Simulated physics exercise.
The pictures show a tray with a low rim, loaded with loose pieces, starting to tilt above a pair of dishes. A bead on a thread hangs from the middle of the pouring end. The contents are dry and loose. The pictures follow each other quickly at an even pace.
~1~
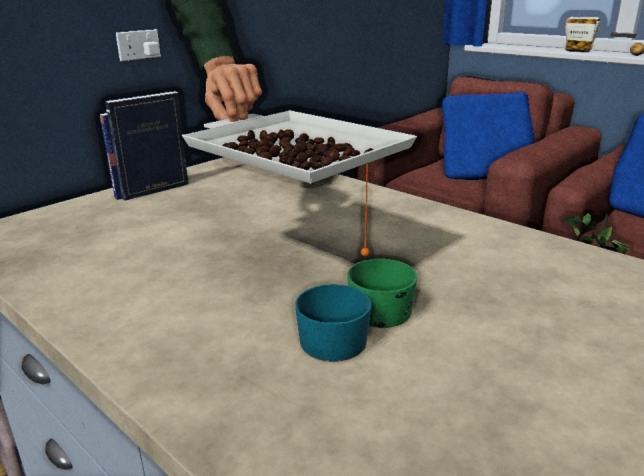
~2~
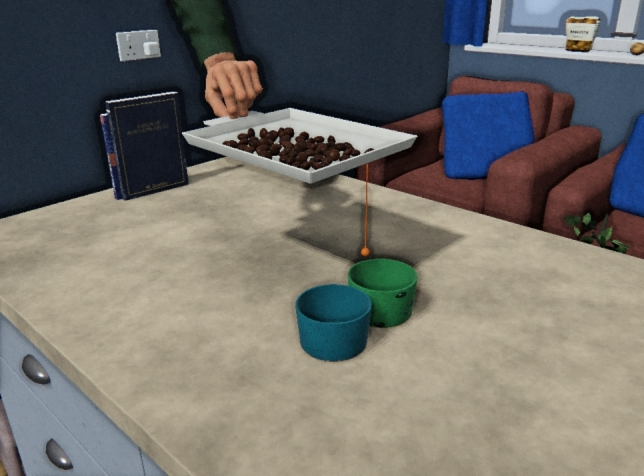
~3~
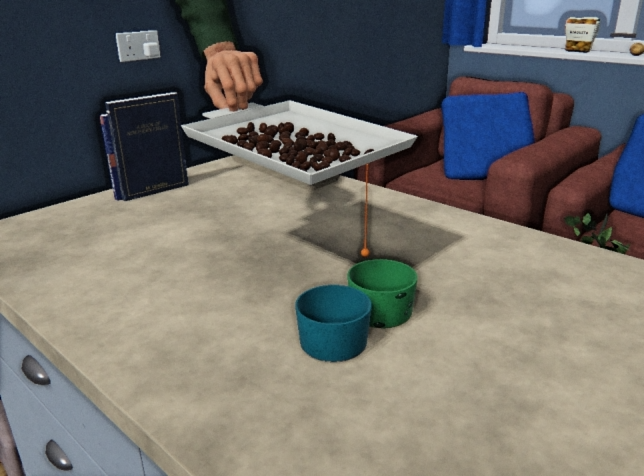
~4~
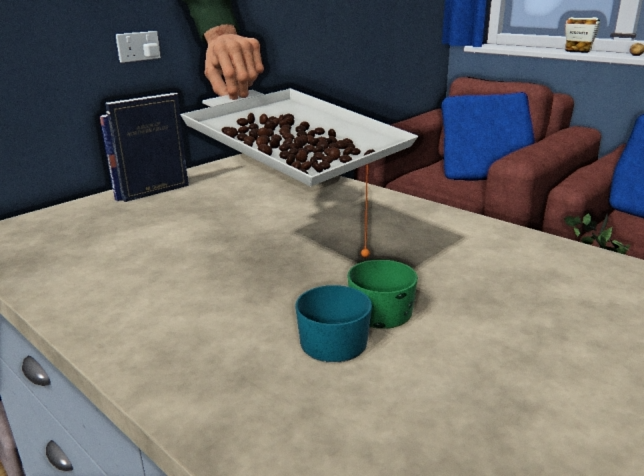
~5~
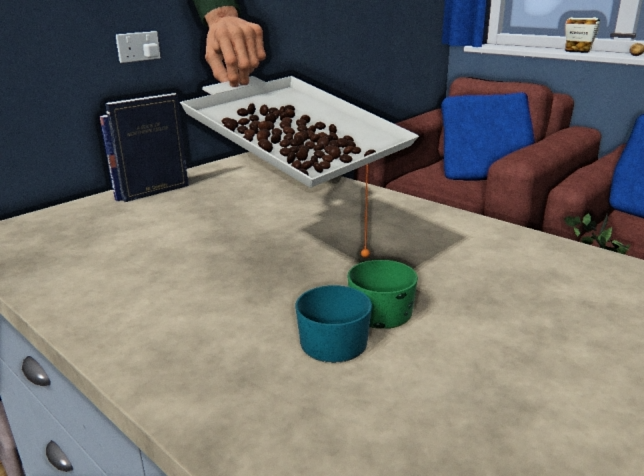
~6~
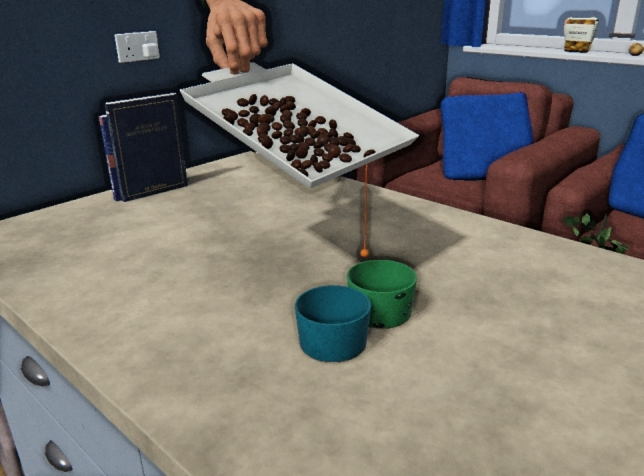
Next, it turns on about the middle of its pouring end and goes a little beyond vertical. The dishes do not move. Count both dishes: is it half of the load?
Together they catch more than half.
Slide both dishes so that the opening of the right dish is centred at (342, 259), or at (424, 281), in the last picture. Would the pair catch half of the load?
One: Under half. Two: The smaller part.
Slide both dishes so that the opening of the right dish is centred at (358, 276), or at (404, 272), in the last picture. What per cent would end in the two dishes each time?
First some 60, then 80 per cent.
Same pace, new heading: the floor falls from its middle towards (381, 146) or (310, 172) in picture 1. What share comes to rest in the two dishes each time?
The first gives 0 %, the second 50 %.
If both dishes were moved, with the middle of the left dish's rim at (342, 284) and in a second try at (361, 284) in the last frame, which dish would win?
At the first place left, at the second the left one.
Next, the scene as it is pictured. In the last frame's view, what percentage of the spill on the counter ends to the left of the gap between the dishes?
About 10 per cent.
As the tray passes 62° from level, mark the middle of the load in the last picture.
Close to (334, 149).
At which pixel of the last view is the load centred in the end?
Around (351, 327).
Soon after the last picture, tray tipped steeply; nearly all on the tray; a stray few in the left dish; a small part in the air.
A little later, tray tipped past a quarter turn; a small part on the tray; about half in the left dish; about a quarter in the right dish; a small part outside both; about a quarter in the air.
Later still, tray tipped past a quarter turn; about half in the left dish; about a third in the right dish; a small part outside both.
At rest, tray tipped past a quarter turn; about half in the left dish; about a third in the right dish; a small part outside both.
